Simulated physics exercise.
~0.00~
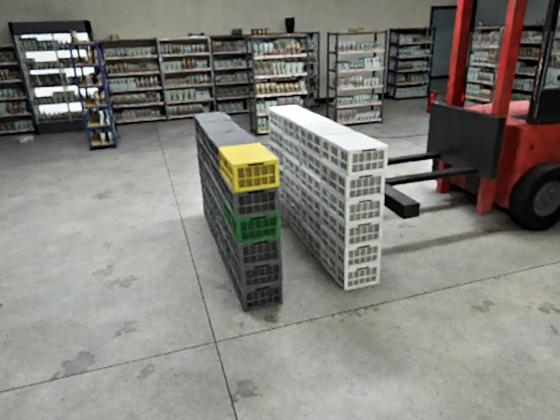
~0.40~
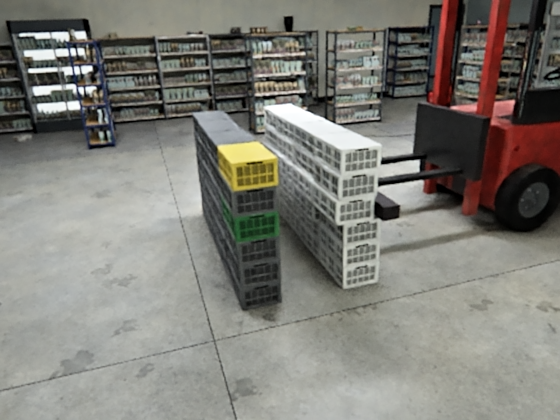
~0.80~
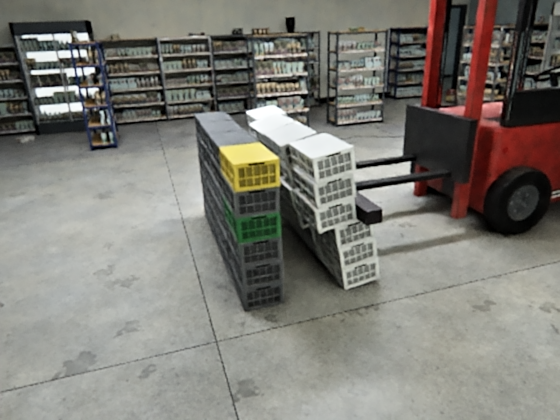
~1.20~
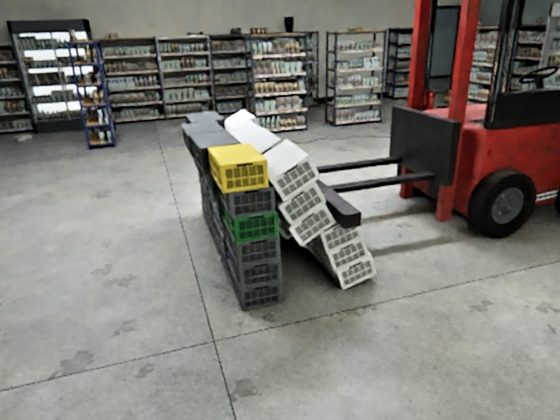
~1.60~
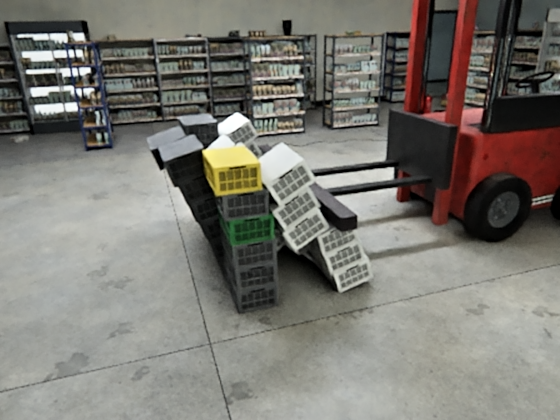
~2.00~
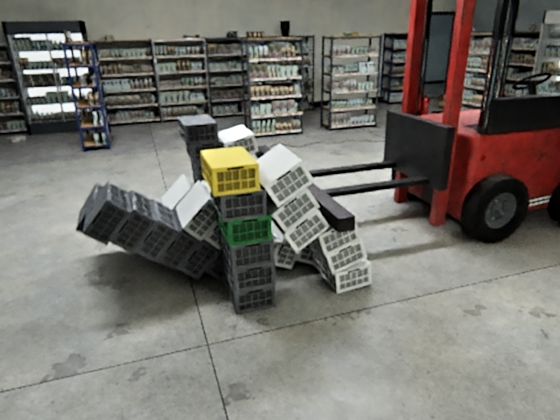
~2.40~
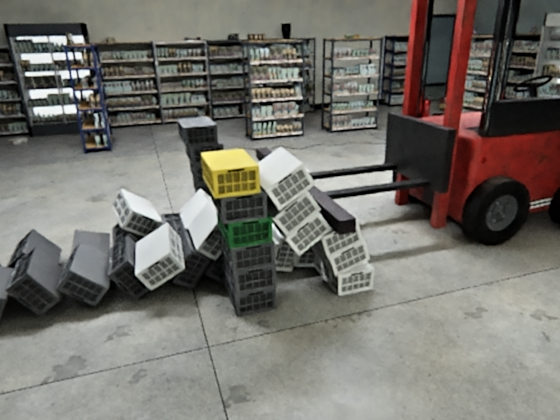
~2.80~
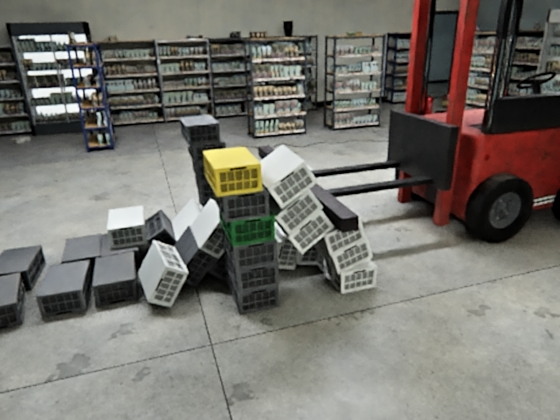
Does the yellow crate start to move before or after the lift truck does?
The yellow crate starts to move after the lift truck. The truck is already driving left while the yellow crate still sits in place, and the crate shifts only once the white wall leans into the dark one.
